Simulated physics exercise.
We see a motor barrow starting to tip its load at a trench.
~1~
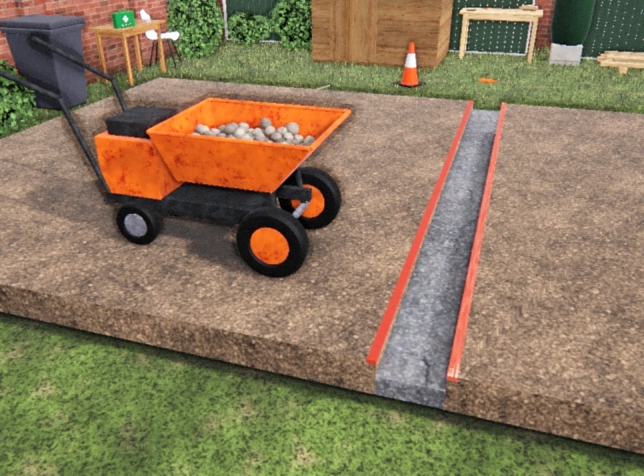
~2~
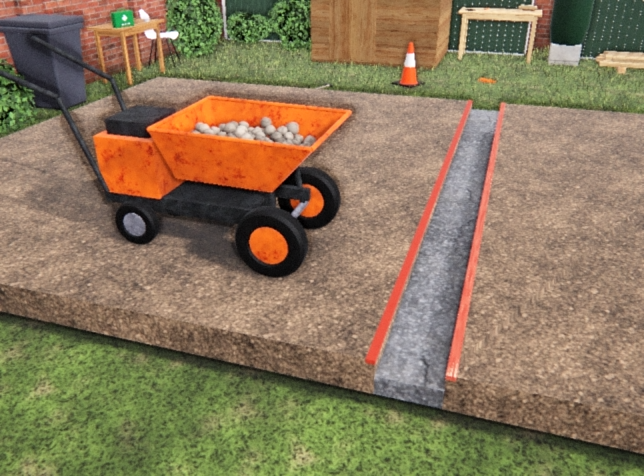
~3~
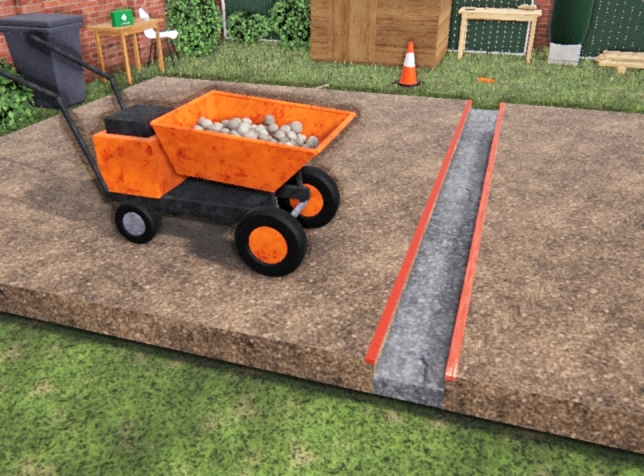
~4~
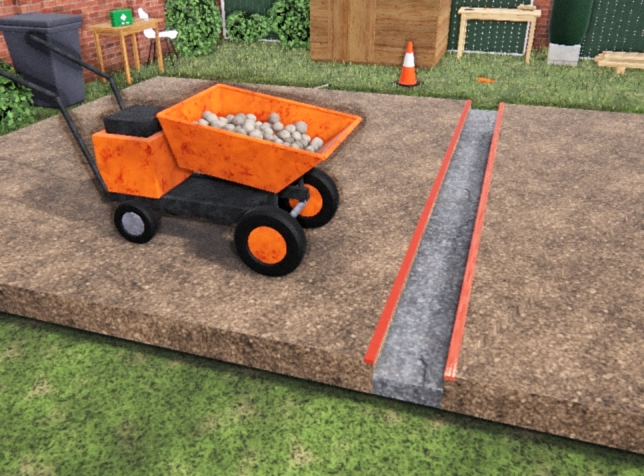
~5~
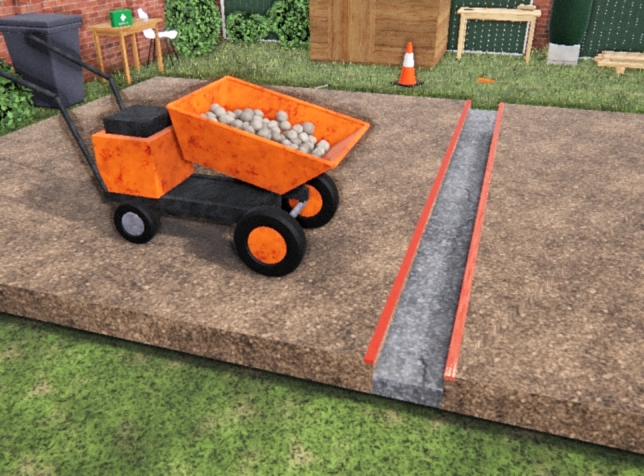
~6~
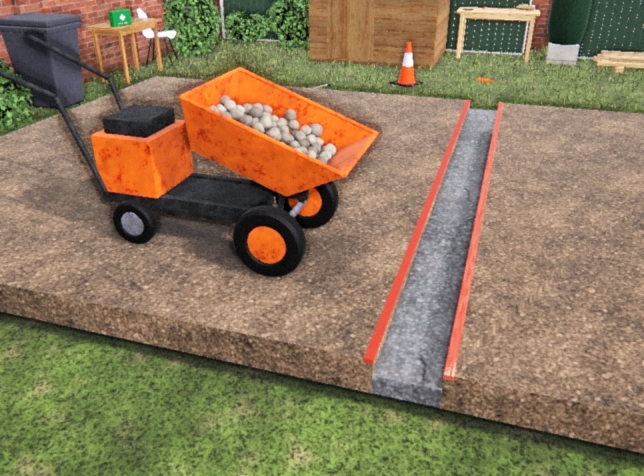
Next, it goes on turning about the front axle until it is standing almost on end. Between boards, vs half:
The trench will hold the main part of the load.
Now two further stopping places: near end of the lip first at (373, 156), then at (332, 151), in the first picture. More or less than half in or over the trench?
The first try ends with the lesser portion between the edges, the second with the greater portion.
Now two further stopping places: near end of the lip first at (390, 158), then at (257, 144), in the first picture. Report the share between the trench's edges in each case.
Result: 0 in a hundred, then 20 in a hundred.
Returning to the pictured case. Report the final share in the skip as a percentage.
Roughly 25 per cent.
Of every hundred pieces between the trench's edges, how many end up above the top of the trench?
My best guess is some 35 per cent.
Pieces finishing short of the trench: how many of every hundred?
Roughly 5 percent of the pieces, I think.
Just after the last frame, skip tipped steeply; every one in the skip.
A moment on, skip tipped right over; roughly a third in the skip; about a tenth short of the trench; roughly half in or heaped over the trench.
Further on, skip tipped right over; roughly a quarter in the skip; about a tenth short of the trench; roughly two thirds in or heaped over the trench; just a few beyond it.
When it is over, skip tipped right over; roughly a quarter in the skip; about a tenth short of the trench; roughly two thirds in or heaped over the trench; just a few beyond it.
